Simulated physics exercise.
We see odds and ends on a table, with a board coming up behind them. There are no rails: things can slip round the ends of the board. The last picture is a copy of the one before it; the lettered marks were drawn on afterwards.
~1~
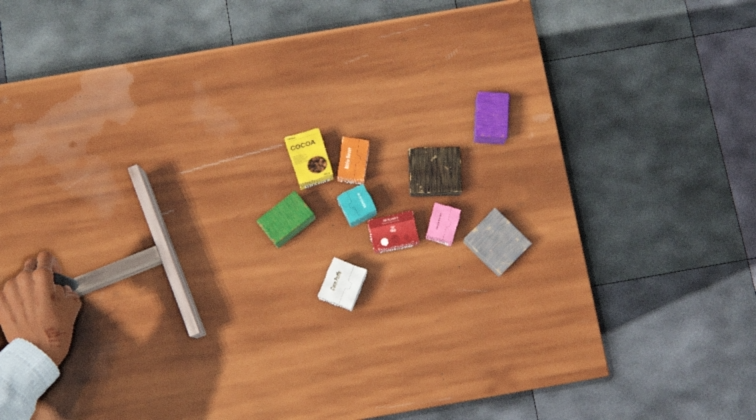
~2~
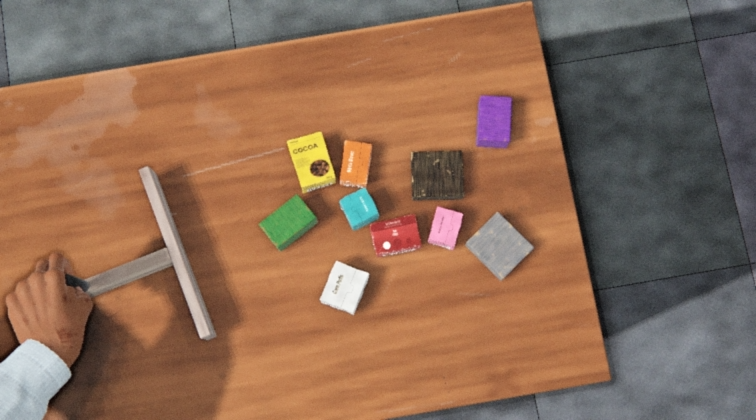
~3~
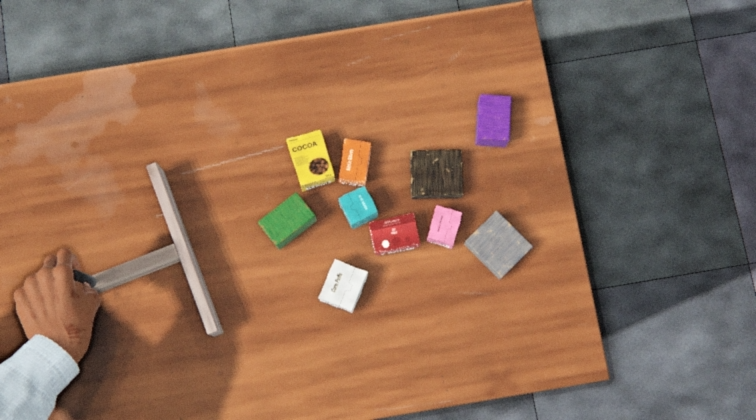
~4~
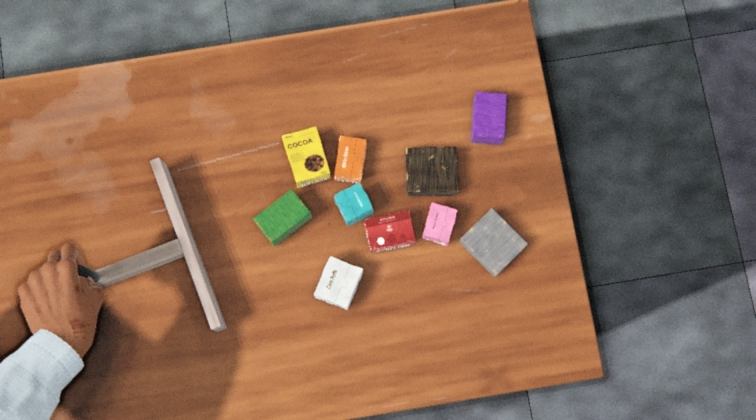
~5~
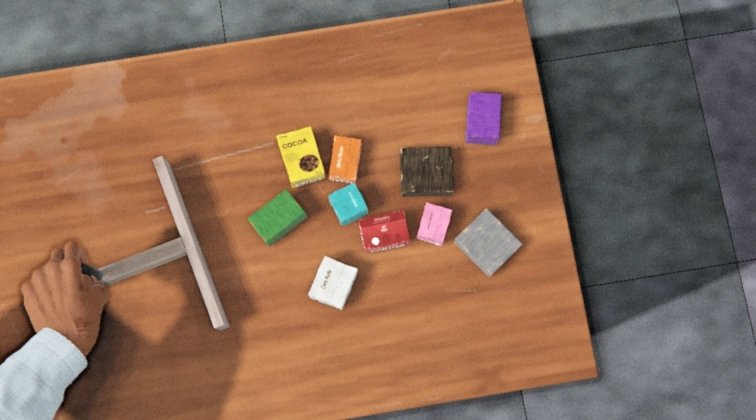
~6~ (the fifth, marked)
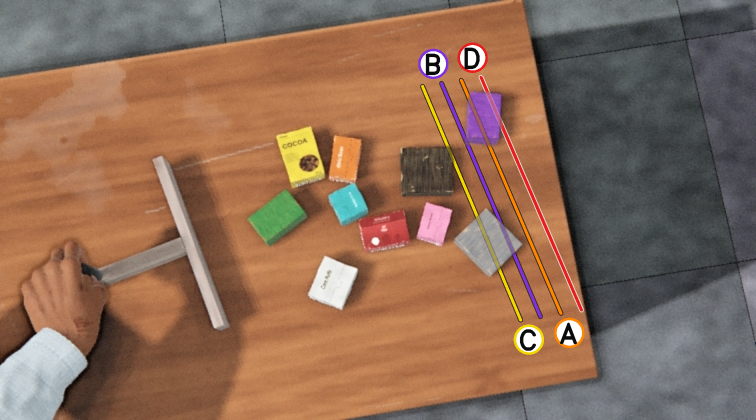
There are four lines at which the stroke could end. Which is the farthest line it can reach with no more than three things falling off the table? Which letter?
At B, and not beyond.
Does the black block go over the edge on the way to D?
Yes.
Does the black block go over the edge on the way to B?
Yes.
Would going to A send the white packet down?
No.
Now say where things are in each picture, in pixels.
The first picture shows board (163, 249); turquoise box (357, 206); yellow packet (309, 159).
The second picture shows board (174, 251); black block (437, 176).
The third picture shows board (182, 247); red box (394, 234).
The fourth picture shows board (185, 242); white packet (339, 283).
The fifth picture shows board (188, 241); purple block (483, 119); orange box (346, 160); turquoise box (348, 205).
On the marked copy, A at (510, 195); B at (490, 198); C at (471, 201); D at (530, 192).
Following B. Soon after the start, board (296, 223); white packet (351, 275); turquoise box (363, 201).
Later, board (403, 206); purple block (508, 102); black block (496, 151).
In the end, board (490, 192); grey block over the edge; black block over the edge; two fallen.
As for the rest, A drops four; C is within the limit but short; D drops seven.
